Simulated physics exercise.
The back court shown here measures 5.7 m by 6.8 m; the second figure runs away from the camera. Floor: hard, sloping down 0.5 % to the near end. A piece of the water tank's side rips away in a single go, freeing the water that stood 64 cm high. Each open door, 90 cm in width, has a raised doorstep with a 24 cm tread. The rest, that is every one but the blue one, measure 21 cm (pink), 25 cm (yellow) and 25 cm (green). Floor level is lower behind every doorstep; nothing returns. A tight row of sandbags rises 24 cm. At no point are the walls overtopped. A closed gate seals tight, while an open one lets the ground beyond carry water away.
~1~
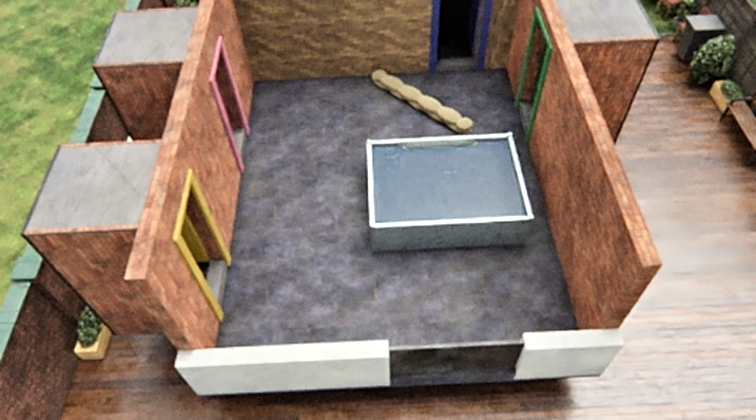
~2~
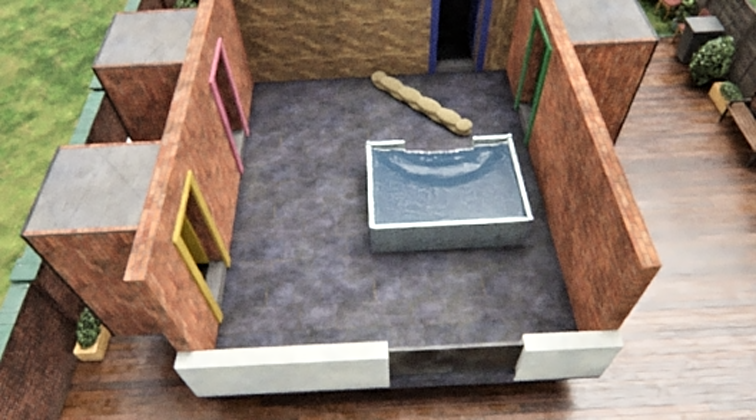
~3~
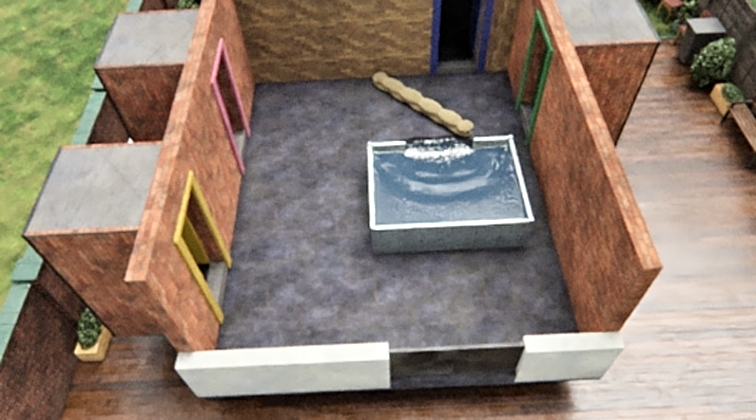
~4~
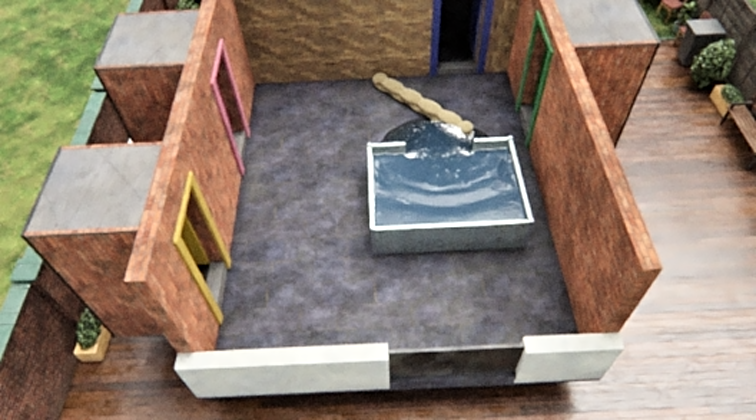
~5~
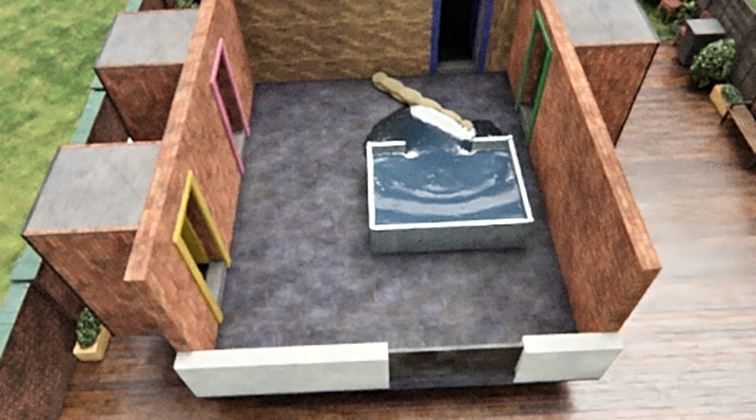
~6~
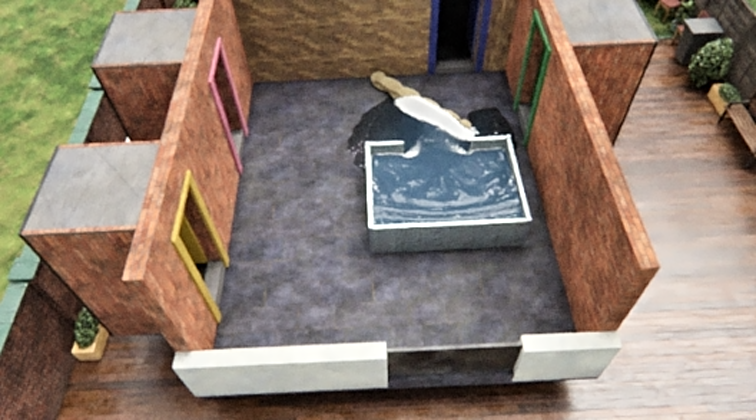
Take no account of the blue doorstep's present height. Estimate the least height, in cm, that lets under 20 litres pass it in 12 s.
I would say 9.5 cm.
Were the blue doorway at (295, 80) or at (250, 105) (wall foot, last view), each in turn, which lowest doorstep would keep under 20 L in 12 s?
In turn: About 21 cm, about 34 cm.
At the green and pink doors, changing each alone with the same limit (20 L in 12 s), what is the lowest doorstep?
Some 14.5 cm for green, some 9.5 cm for pink.
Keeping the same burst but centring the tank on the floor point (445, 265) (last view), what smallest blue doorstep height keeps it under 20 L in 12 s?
Then about 11.5 centimetres at the least.
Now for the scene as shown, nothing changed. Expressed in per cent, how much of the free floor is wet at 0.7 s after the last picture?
The wet part is about 25 per cent.
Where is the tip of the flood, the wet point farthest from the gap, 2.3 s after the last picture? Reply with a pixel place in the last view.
Around (253, 86).
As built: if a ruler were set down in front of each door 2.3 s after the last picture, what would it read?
Depths in cm - pink: 9, blue: 14, yellow: 0, green: 14.
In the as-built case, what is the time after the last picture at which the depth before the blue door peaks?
Peak: Close to 2.4 s.
Then, 0.7 s after the last picture water covers 25 % of the floor, deepest (42 cm) near (447, 134); it has not reached the blue door.
Then, 2.3 s after the last picture water covers 40 % of the floor, deepest (40 cm) near (252, 91); 14 cm at the blue door, 0 litres in over its 16 cm doorstep.
Then, 11.3 s after the last picture water covers 95 % of the floor, deepest (16 cm) near (447, 363); 7 cm at the blue door, 0 litres in over its 16 cm doorstep.
At the blue door as built, the water peaked near 14 cm, 2.3 s after the last picture.
With a doorstep of 7.5 cm, 45 litres would have come in within the 12 s; with 10.5 cm, 11 litres. So under 20 litres takes about 9.5 cm.
